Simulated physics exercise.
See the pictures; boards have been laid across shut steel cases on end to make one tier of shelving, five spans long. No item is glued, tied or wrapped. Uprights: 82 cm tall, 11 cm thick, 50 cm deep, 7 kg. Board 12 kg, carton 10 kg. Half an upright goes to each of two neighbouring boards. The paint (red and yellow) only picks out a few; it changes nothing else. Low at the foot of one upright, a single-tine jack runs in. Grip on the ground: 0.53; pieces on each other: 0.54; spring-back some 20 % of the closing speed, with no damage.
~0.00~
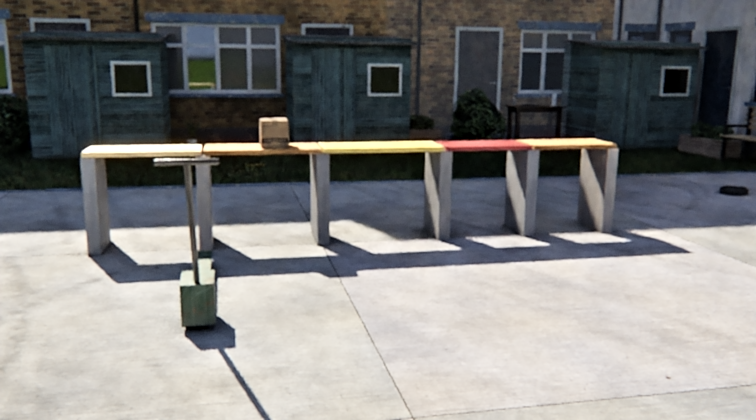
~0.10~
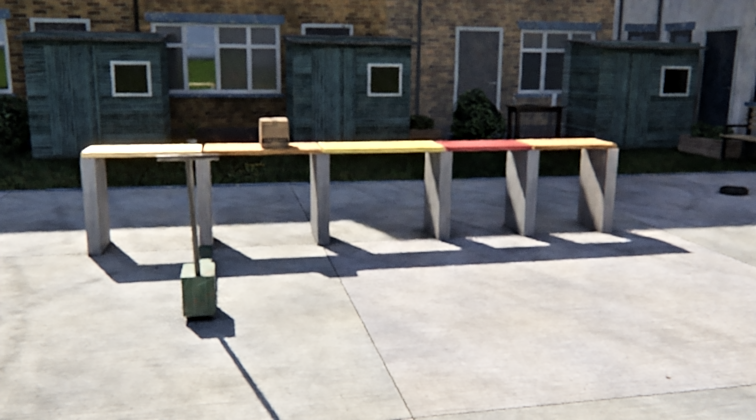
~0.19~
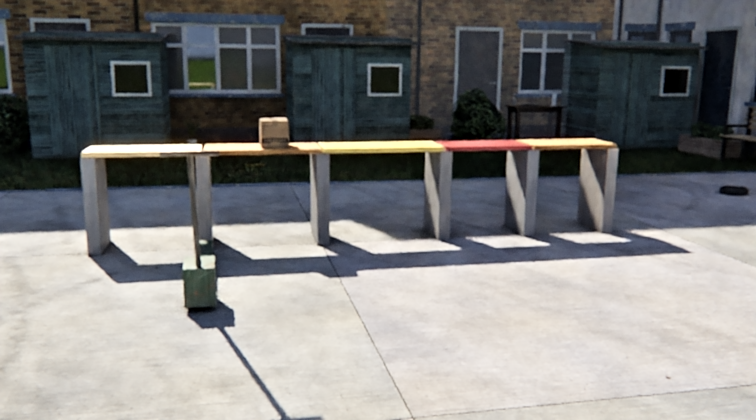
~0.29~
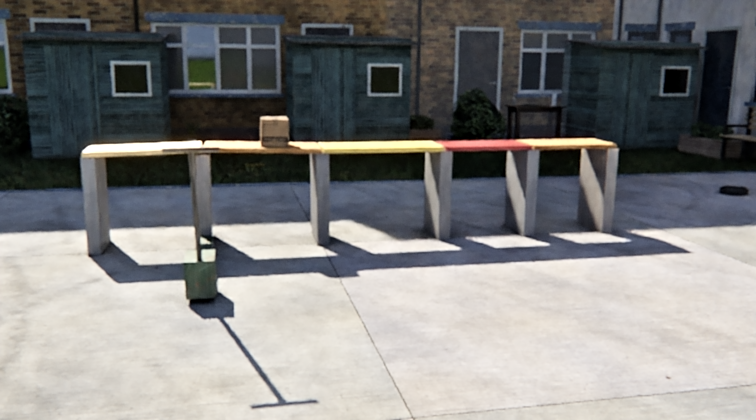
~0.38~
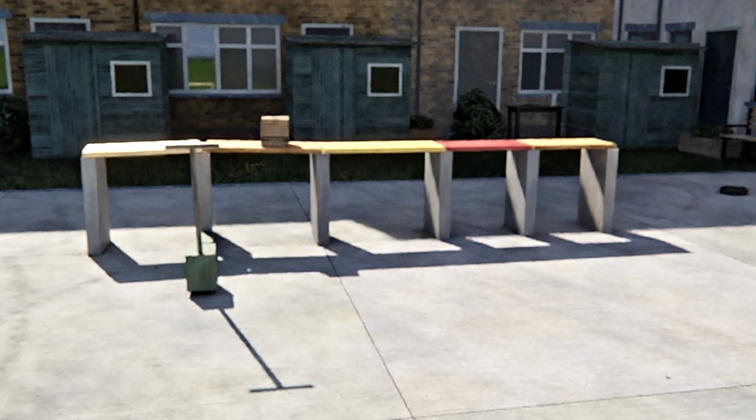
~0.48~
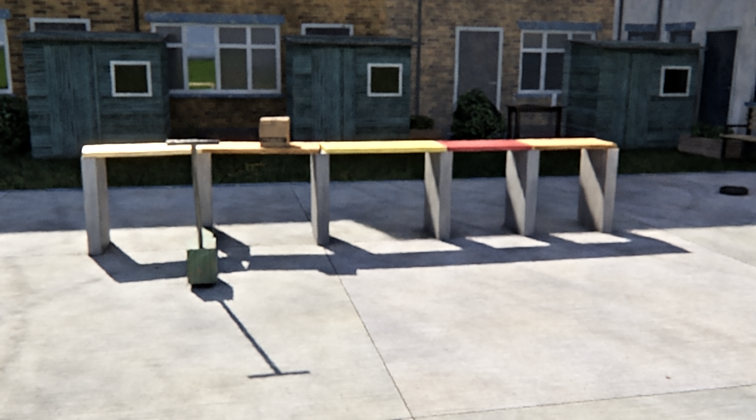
In a paved yard beside a brick building, a green block with an upright T-shaped handle slides away from the viewer toward a long, low row of boards on upright supports, passing in near its left end; the row barely changes.
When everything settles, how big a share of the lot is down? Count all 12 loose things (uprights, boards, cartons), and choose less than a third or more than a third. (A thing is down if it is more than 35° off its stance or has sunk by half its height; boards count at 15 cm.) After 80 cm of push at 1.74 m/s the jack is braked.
The share is over a third.
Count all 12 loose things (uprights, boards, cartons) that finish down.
I count 12 of them.
After 0.78 s, 1 of the 12 pieces down; yellow board 4° from how it stood.
After 1.40 s, 3 of the 12 pieces down; yellow board 19° from how it stood, 64 cm lower; red board 10° from how it stood.
After 1.90 s, 10 of the 12 pieces down; yellow board 7° from how it stood, 75 cm lower; red board 3° from how it stood, 63 cm lower.
After 2.30 s, 12 of the 12 pieces down; yellow board 7° from how it stood, 75 cm lower; red board 4° from how it stood, 67 cm lower.
In the end (4.4 s), 12 of the 12 pieces down; yellow board 7° from how it stood, 75 cm lower; red board 4° from how it stood, 67 cm lower. That is 100 per cent. From the last view, middles, yellow board near (403, 226), red board near (494, 215).
